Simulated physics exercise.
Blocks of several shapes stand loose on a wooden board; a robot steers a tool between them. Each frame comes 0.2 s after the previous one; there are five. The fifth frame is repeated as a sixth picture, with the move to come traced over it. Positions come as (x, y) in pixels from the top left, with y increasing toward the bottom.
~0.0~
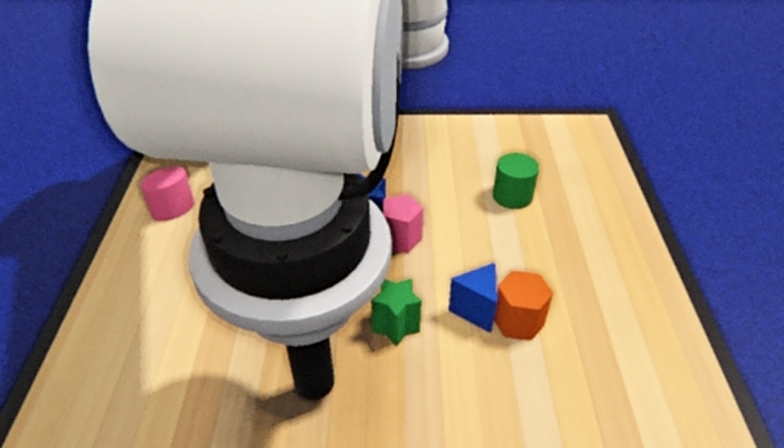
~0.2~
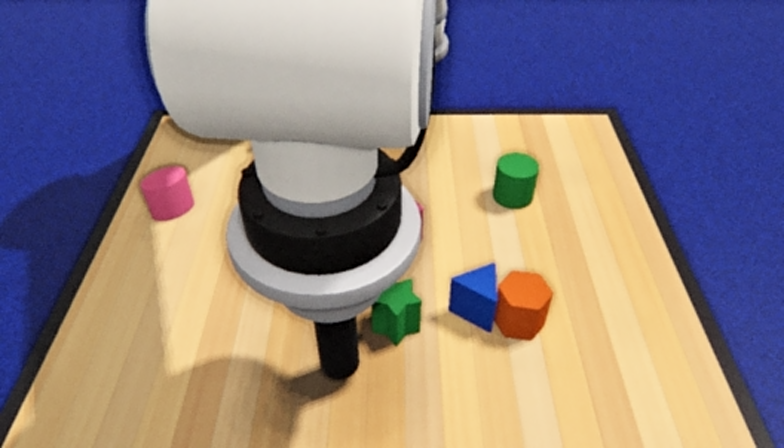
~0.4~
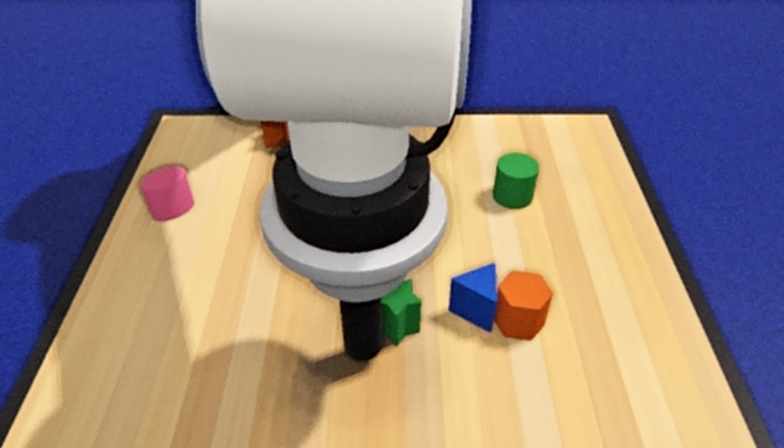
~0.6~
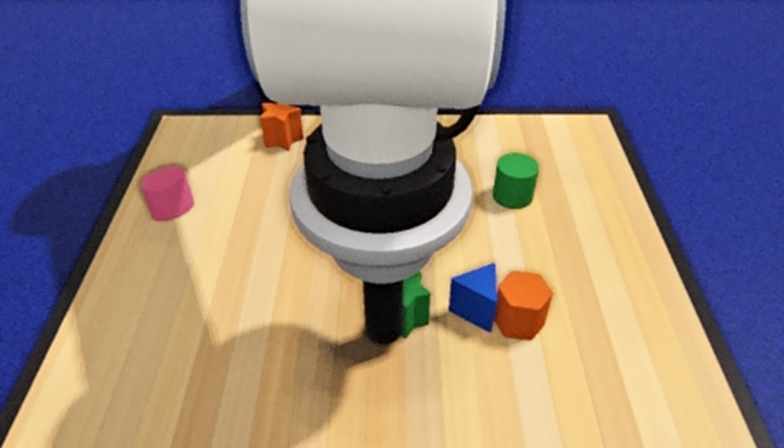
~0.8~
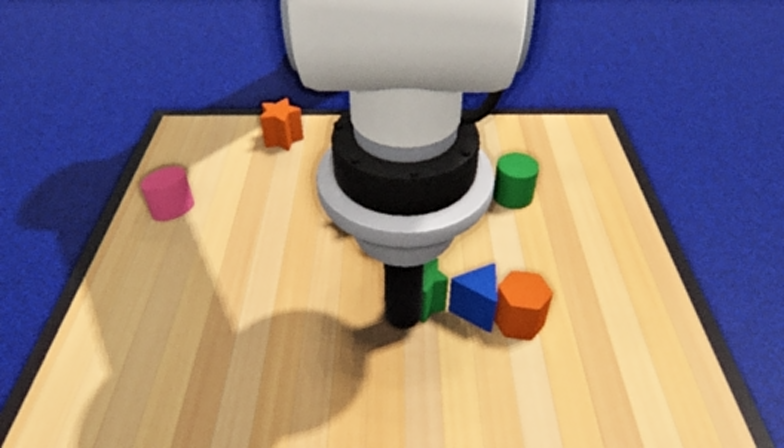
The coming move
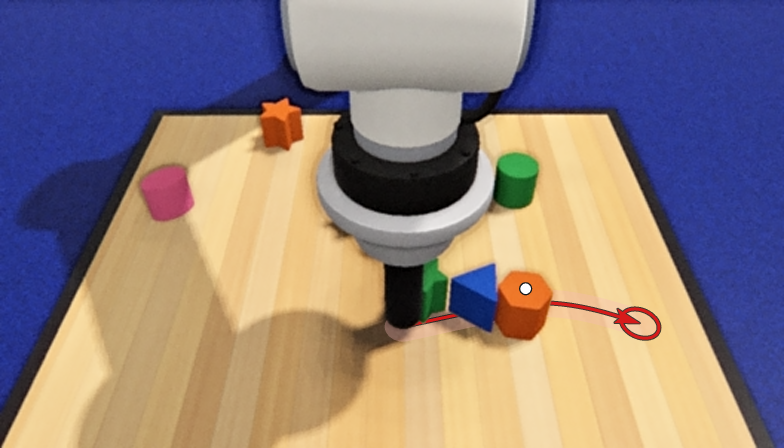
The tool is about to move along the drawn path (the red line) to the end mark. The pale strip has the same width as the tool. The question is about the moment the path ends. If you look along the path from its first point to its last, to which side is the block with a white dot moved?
Side: Right.
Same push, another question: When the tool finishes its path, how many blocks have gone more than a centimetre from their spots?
Three or more blocks move more than 1 cm.
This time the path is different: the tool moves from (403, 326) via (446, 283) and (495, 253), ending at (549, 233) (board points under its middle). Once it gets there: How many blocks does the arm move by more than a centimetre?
Put simply, one block is moved more than 1 cm.
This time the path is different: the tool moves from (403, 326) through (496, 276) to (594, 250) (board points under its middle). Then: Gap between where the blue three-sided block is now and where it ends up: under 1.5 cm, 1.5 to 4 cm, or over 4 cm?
Long: Over 4 cm.
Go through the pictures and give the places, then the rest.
Tool tip (315, 384); block tops, green star block (396, 294); blue three-sided block (481, 280); orange hexagonal block (526, 289), in the first picture.
Tool (340, 365); blocks unchanged, in the second picture.
Tool (363, 347); blocks unchanged, in the third picture.
Tool (384, 331); green star block (406, 286), in the fourth picture.
Tool (403, 316); green star block partly hidden; blue three-sided block (481, 280); orange hexagonal block (526, 289), in the fifth picture.
Path on the board, from (403, 326) via (480, 310) and (558, 304), ending at (640, 323); the dot is on the orange hexagonal block.
On the path given first. One third of the way, tool (483, 299); green star block (442, 255), turned 45° anticlockwise; blue three-sided block (513, 262), turned 40° clockwise; orange hexagonal block (537, 291).
Two thirds of the way, tool (561, 293); green star block (442, 255), turned 45° anticlockwise; blue three-sided block (556, 246), turned 25° anticlockwise; orange hexagonal block (587, 304), turned 90° clockwise.
At the end, tool (645, 313); green star block (442, 255), turned 45° anticlockwise; blue three-sided block (556, 246), turned 30° anticlockwise; orange hexagonal block (598, 310), turned 120° clockwise.
